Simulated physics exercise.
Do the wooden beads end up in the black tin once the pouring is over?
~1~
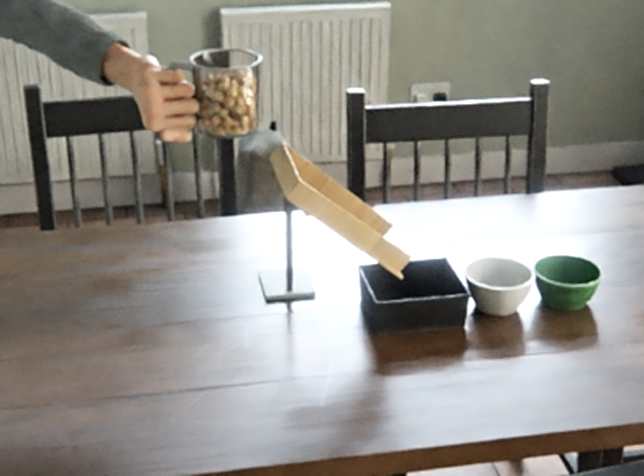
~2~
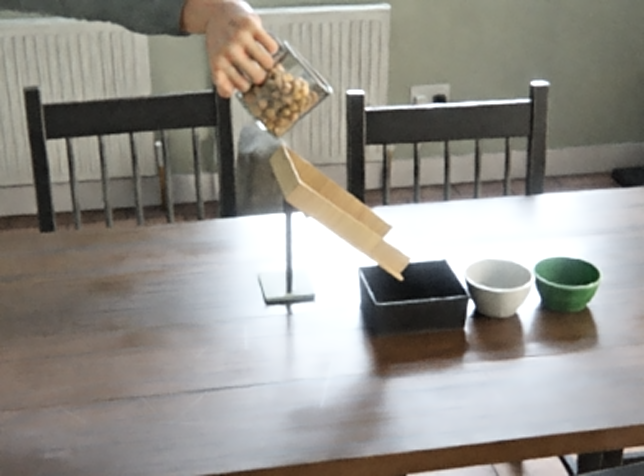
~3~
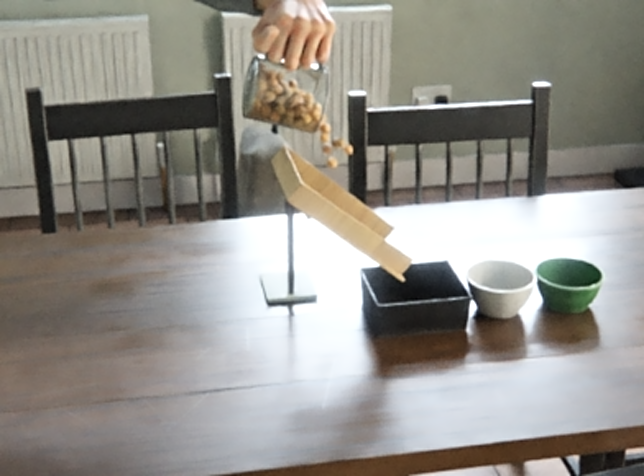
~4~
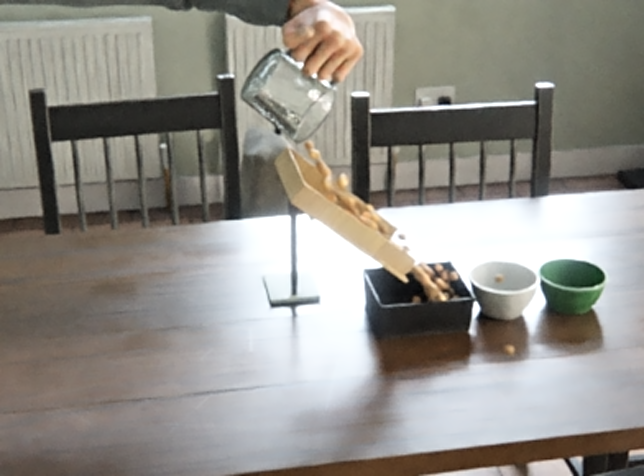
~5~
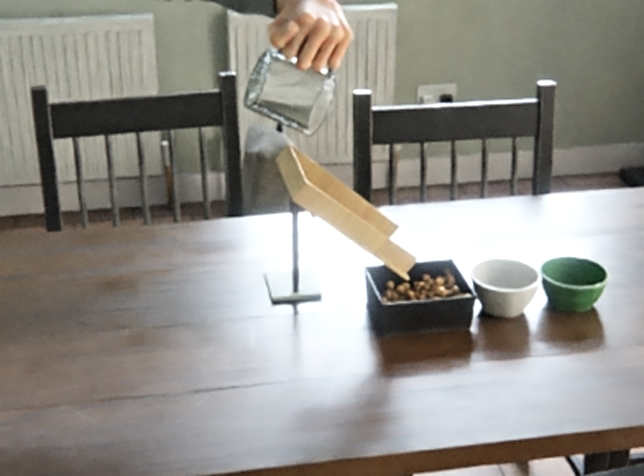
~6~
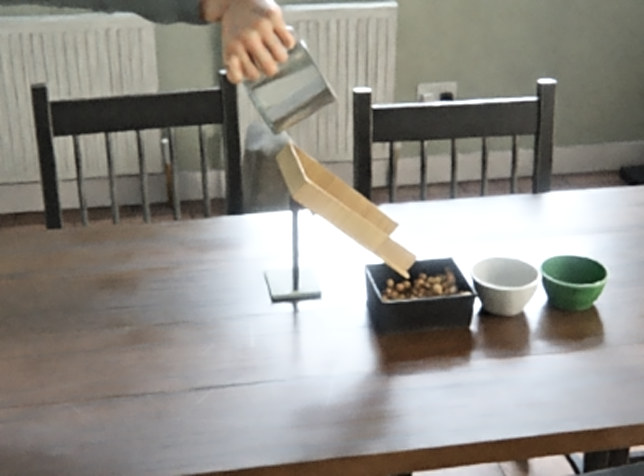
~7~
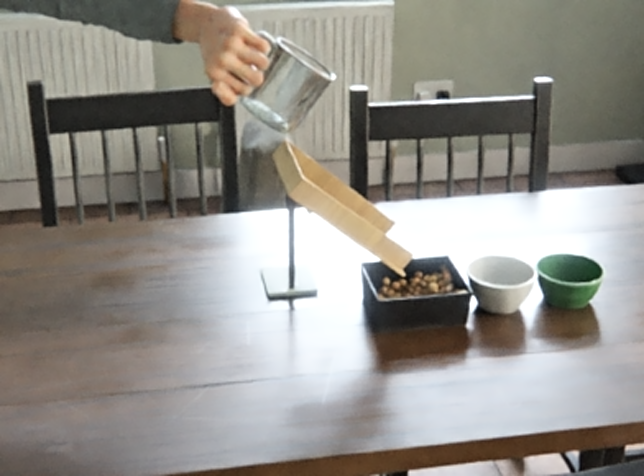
Yes, the beads come to rest in the black tin. The cup, the white bowl and the green bowl do not end up with any notable share of them.
